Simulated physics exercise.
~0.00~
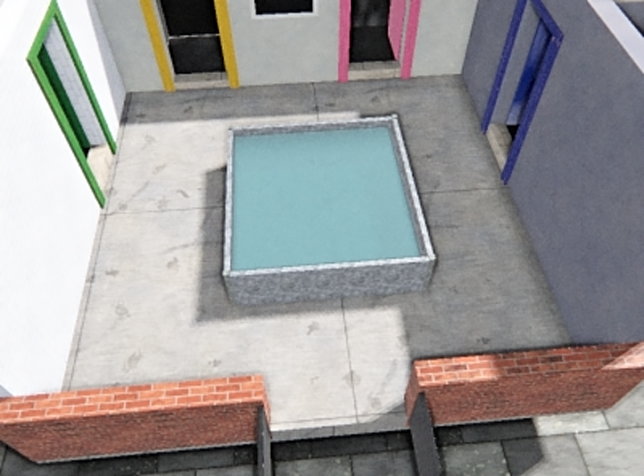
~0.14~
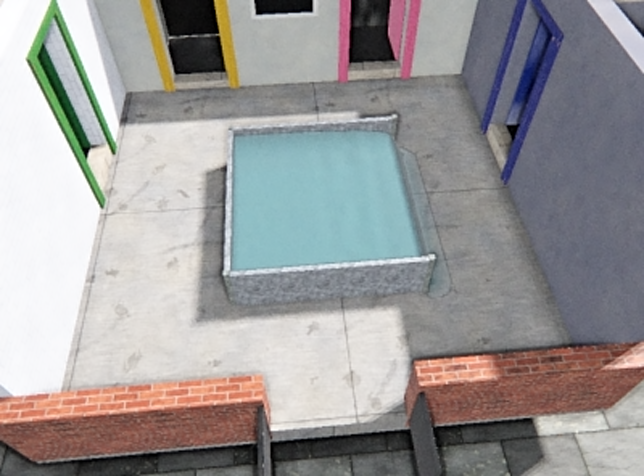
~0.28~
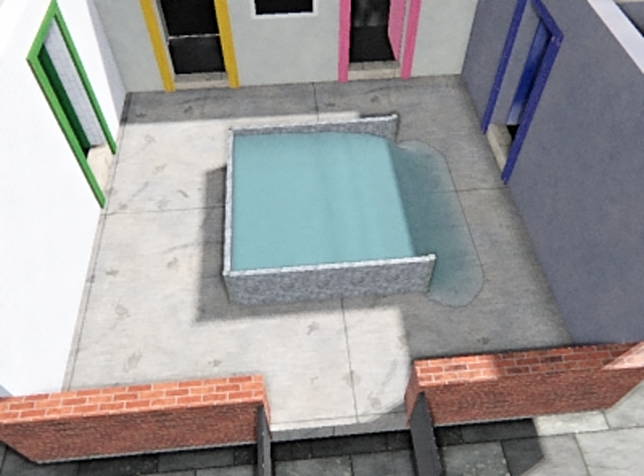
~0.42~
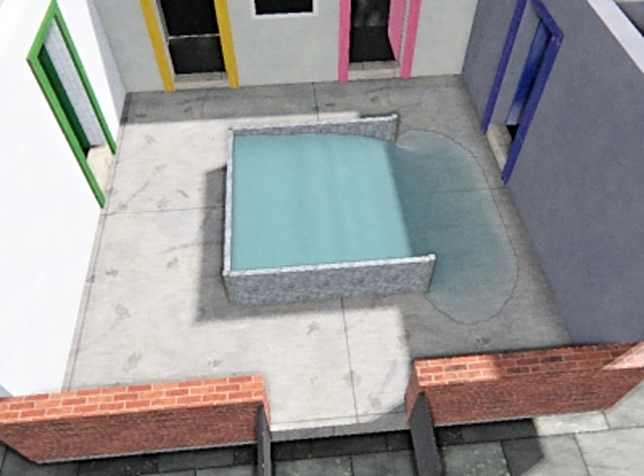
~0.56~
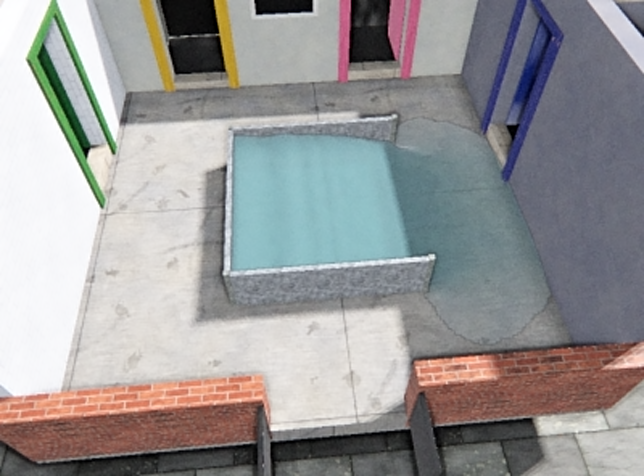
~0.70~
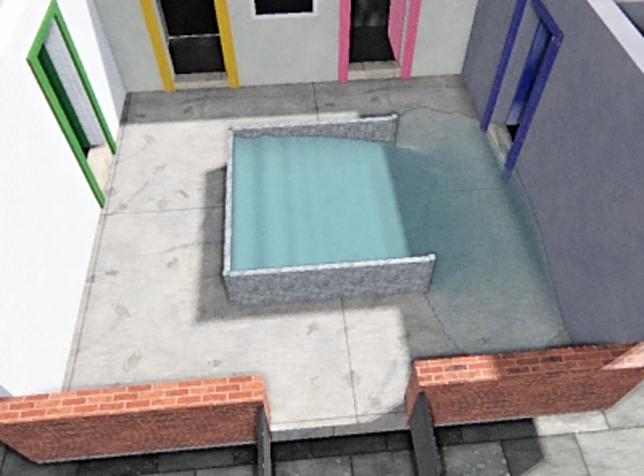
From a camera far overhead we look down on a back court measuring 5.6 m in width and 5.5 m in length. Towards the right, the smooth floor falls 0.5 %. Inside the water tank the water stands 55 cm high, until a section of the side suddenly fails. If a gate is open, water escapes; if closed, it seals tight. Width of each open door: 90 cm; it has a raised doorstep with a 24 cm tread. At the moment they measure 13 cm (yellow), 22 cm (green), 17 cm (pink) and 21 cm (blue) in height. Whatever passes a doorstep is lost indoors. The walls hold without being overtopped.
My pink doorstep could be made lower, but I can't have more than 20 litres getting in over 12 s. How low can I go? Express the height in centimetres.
You could bring it down to roughly 13.5 cm.
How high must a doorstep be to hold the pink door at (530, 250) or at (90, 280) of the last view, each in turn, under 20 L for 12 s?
About 33 cm, then about 9.0 cm.
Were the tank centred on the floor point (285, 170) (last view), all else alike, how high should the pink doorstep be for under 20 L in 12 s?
Minimum: Approx. 13.5 cm.
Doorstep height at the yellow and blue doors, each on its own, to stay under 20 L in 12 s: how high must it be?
Close to 10.0 cm (yellow) and close to 30 cm (blue).
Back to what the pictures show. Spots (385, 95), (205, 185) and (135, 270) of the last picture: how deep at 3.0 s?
About 14, 0 and 0 cm.
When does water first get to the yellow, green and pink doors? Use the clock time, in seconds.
Arrival times - yellow: 3.2 s; green: 4.5 s; pink: 2.0 s.
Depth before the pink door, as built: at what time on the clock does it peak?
I'd say near 3.4 seconds.
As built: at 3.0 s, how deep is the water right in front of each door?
Yellow door 0 cm, green door 0 cm, pink door 18 cm, blue door 25 cm.
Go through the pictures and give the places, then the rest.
In the first picture, the water tank at (321, 191) is whole and still, 55 cm deep; the pink door at (379, 23) is dry.
In the second picture, the gap is at (405, 203), the front 0.3 m out at (444, 285); the back of the water tank holds 55 cm.
In the third picture, the gap is at (404, 205), the front 0.7 m out at (476, 278); the back of the water tank holds 55 cm.
In the fourth picture, the gap is at (404, 206), the front 1.2 m out at (510, 263); the back of the water tank holds 55 cm.
In the fifth picture, water pours out at (404, 207) and has run 1.5 m, to (547, 281); about 8 cm deep outside, 55 cm at the back.
In the sixth picture, the front is at (519, 164), 1.7 m from the gap at (404, 207); 5.2 m2 of floor is wet, 50 cm left at the back; the pink door at (379, 23), 3.0 m from the gap, is still 1.4 m from the nearest water.
After 1.4 s water covers 25 % of the floor, deepest (42 cm) near (506, 215); it has not reached the pink door.
After 3.0 s water covers 55 % of the floor, deepest (36 cm) near (588, 379); 18 cm at the pink door, 0 litres in over its 17 cm doorstep.
After 12.0 s water covers 95 % of the floor, deepest (12 cm) near (87, 279); 12 cm at the pink door, 6 litres in over its 17 cm doorstep.
At the pink door as built, the water arrived by 2.1 s and peaked near 19 cm at 3.4 s.
With a doorstep of 11.5 cm, 35 litres would have come in within the 12 s; with 16 cm, 9 litres. So under 20 litres takes about 13.5 cm.
